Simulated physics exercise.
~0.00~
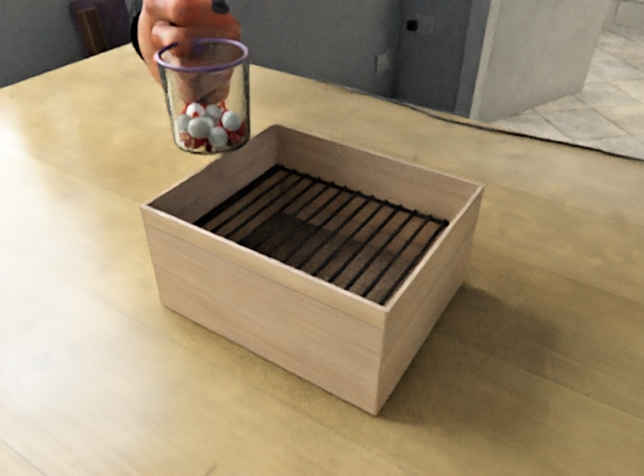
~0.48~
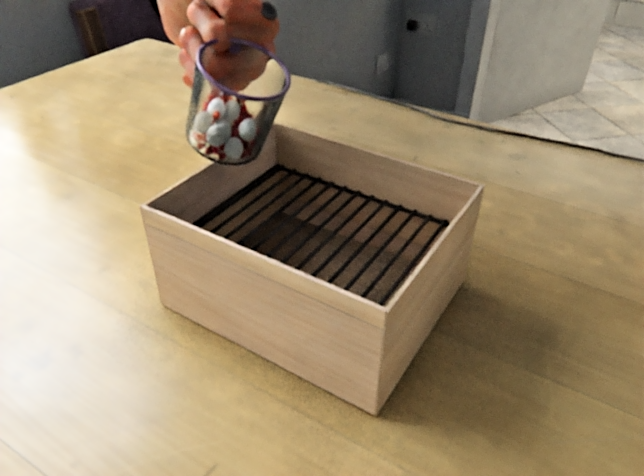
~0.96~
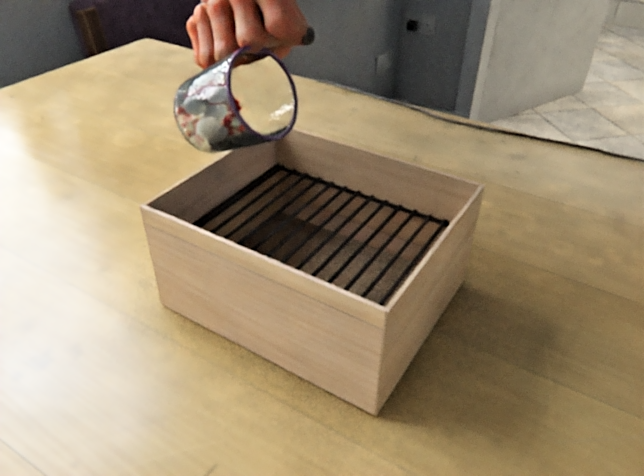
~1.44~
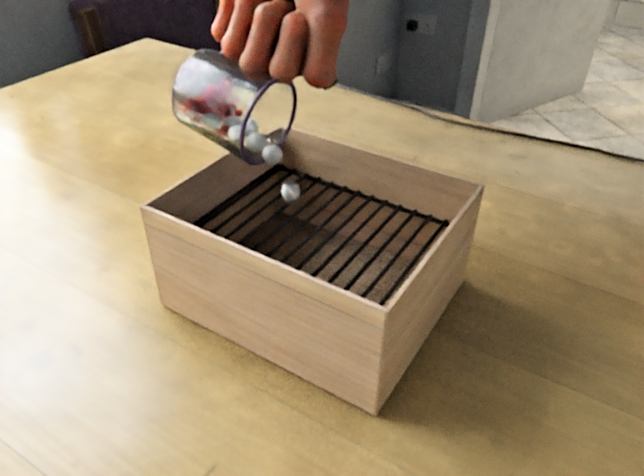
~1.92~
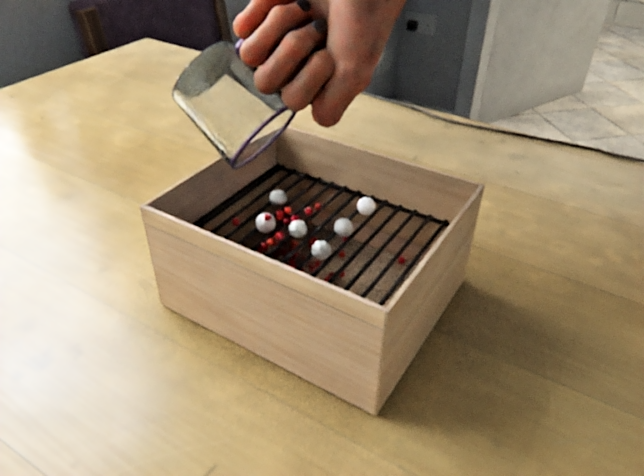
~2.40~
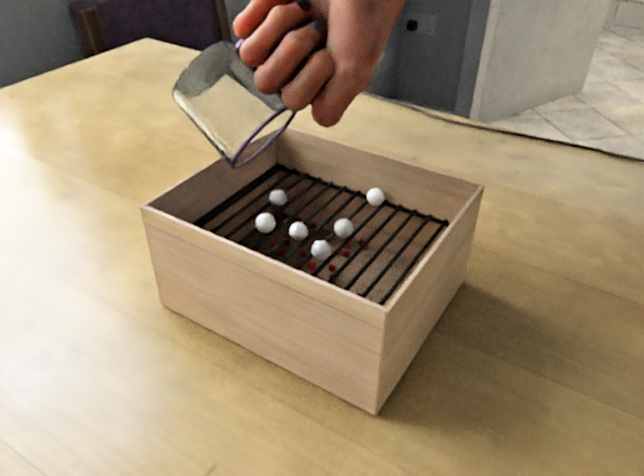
To begin with, a hand holds a clear cup of white balls and smaller red pieces upright above an open wooden box with dark wires across its inside. The hand tilts the cup to the right until it lies on its side, with everything still inside. White balls then begin tumbling out toward the wires. The cup tips further and empties, leaving the white balls scattered on top while most of the red pieces drop through the gaps. Finally, the white balls all rest on the wires and the red pieces lie below, with the empty cup still held overhead.
